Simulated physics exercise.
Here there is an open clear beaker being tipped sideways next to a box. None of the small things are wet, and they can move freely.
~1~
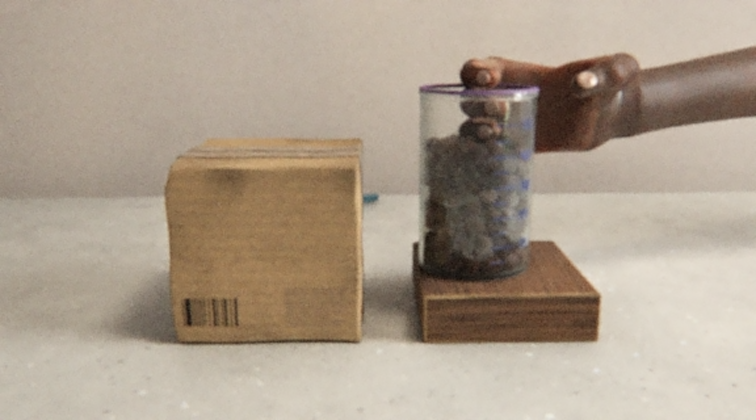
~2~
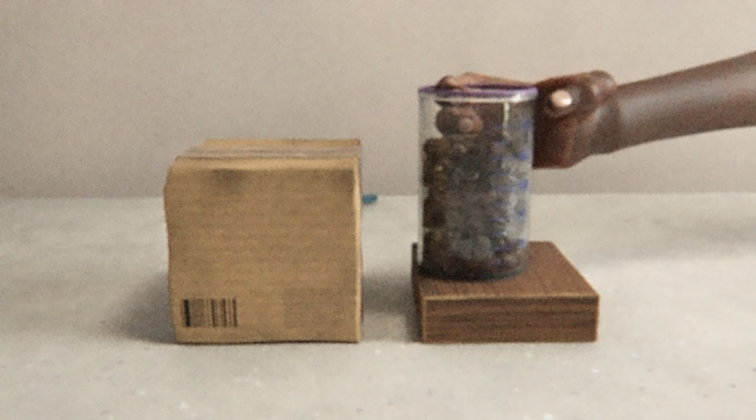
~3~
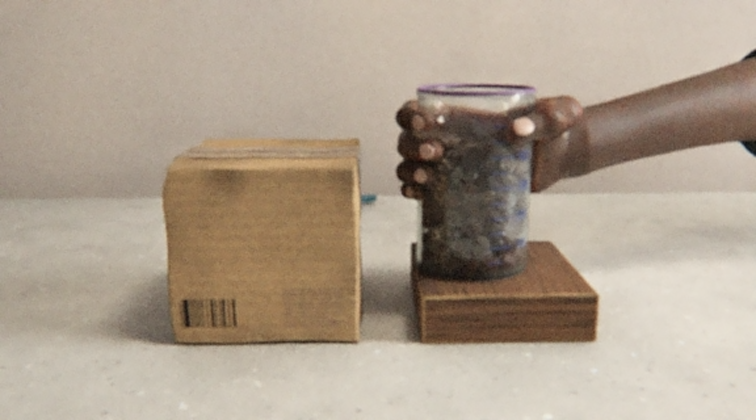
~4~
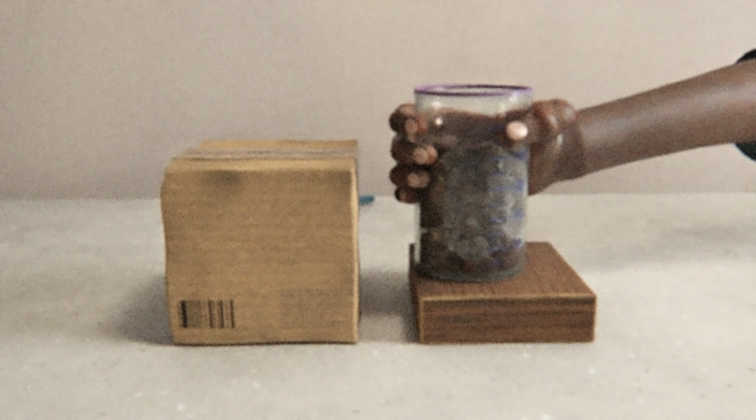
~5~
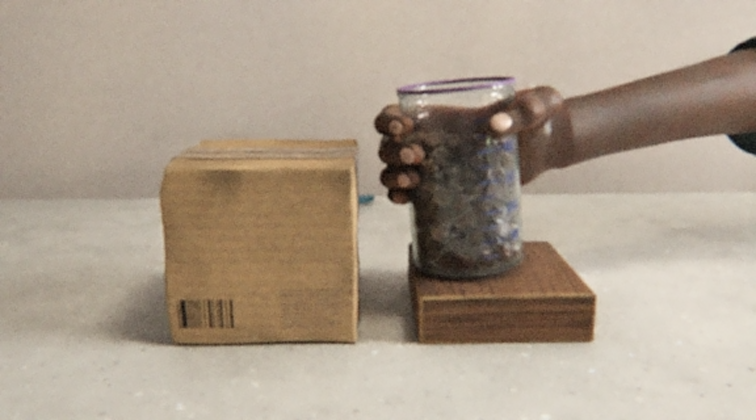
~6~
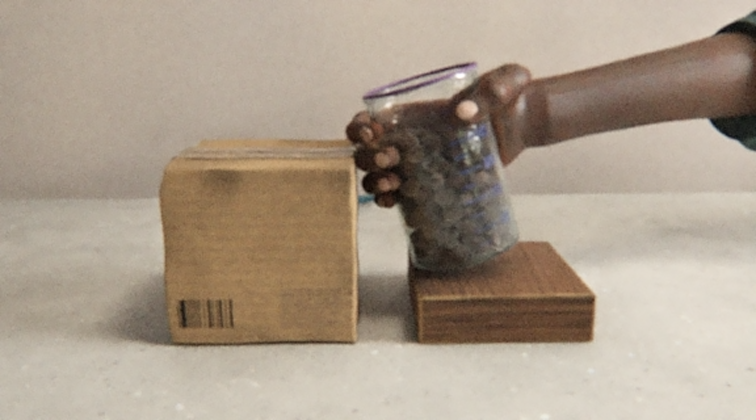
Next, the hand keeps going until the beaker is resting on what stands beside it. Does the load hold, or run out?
It's going to lose nothing at that tilt.
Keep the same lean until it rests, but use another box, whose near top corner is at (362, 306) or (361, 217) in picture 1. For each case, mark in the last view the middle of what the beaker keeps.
First try: Around (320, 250). Second try: Around (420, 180).
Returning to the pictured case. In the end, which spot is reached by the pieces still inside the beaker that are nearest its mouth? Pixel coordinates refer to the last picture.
Looks like they settle around (415, 133) in the last picture.
Then, 0.17 s past the last view, the beaker rests on the box at 24°; everything is still inside.
Then, 0.31 s past the last view, the beaker rests on the box at 25°; everything is still inside.
Finally, the beaker rests on the box at 25°; everything is still inside.
